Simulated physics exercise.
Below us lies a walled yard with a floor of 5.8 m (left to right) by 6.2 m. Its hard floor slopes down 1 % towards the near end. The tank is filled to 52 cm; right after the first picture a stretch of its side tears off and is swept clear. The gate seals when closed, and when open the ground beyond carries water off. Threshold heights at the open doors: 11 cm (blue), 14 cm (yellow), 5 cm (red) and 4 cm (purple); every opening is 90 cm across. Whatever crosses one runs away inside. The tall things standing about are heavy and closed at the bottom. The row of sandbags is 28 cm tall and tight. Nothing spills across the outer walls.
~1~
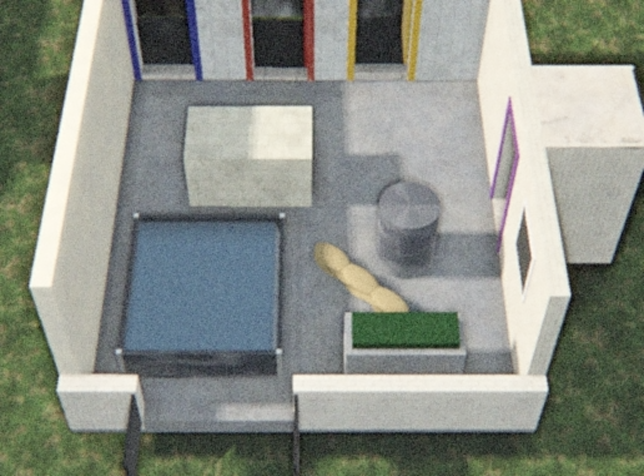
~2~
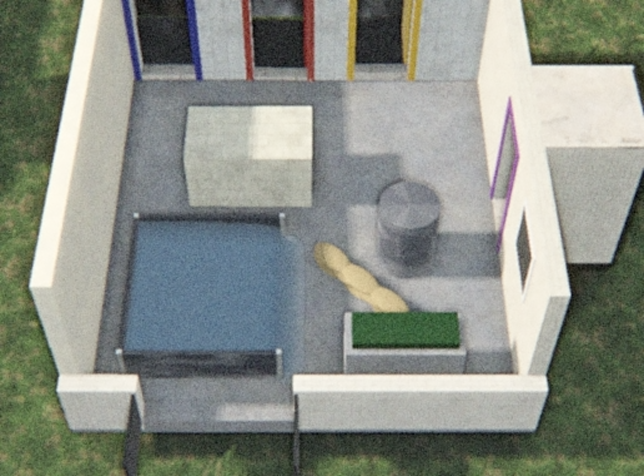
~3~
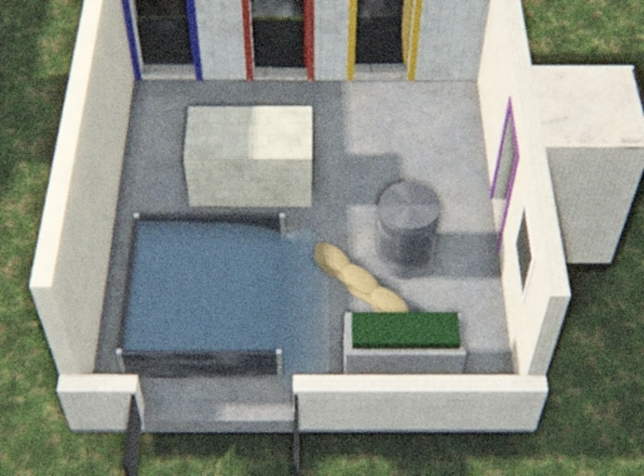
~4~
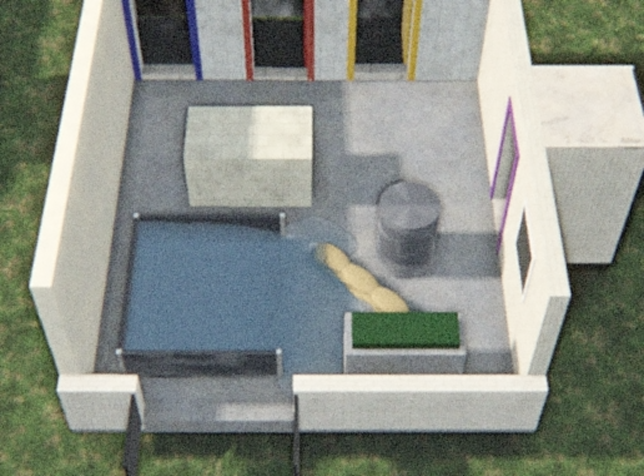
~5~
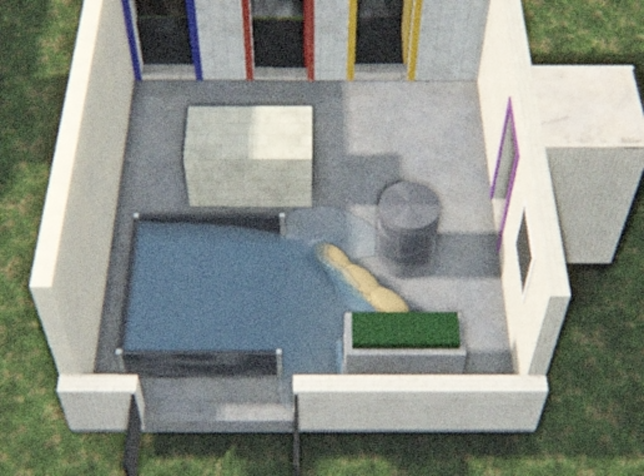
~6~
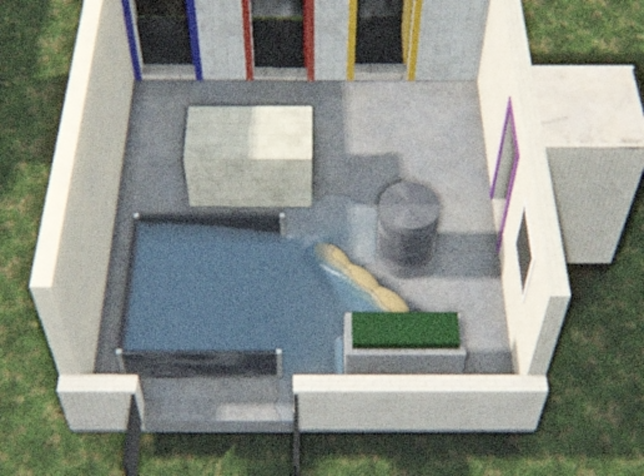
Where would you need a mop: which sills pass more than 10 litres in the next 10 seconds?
The water let in: At the blue door it keeps below the limit; at the yellow door it keeps below the limit; at the red door it stays under the limit; at the purple door it passes the limit.
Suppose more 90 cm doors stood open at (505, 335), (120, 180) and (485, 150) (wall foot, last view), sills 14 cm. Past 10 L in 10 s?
In turn: Past it, below, under.
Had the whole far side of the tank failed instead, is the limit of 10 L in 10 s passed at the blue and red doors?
Then: Blue past it, red not over.
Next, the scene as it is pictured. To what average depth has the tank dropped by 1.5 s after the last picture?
Some 19 cm.
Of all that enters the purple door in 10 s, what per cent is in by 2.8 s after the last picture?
About 5 per cent.
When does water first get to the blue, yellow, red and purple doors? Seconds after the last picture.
Blue 6.0 s, yellow 2.0 s, red 3.4 s, purple 1.2 s.
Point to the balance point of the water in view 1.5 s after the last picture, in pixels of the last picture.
At about (304, 308).
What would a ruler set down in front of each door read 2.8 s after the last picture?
Depths in cm: Blue 0, yellow 6, red 0, purple 6.
Then, 0.7 s after the last picture water covers 30 % of the floor and is deepest (47 cm) near (370, 336); blue door not reached, yellow door not reached, red door not reached, purple door not reached.
Then, 1.5 s after the last picture water covers 50 % of the floor and is deepest (38 cm) near (357, 336); blue door not reached, yellow door not reached, red door not reached, purple door 5 cm at the sill, 0 L in.
Then, 2.8 s after the last picture water covers 65 % of the floor and is deepest (31 cm) near (506, 404); blue door not reached, yellow door 6 cm at the sill, 0 L in, red door not reached, purple door 6 cm at the sill, 2 L in.
Then, 5.3 s after the last picture water covers 80 % of the floor and is deepest (15 cm) near (318, 253); blue door not reached, yellow door 11 cm at the sill, 0 L in, red door 4 cm at the sill, 0 L in, purple door 6 cm at the sill, 13 L in.
Then, 9.3 s after the last picture water covers 95 % of the floor and is deepest (13 cm) near (506, 404); blue door 10 cm at the sill, 0 L in, yellow door 6 cm at the sill, 0 L in, red door 4 cm at the sill, 0 L in, purple door 9 cm at the sill, 30 L in.
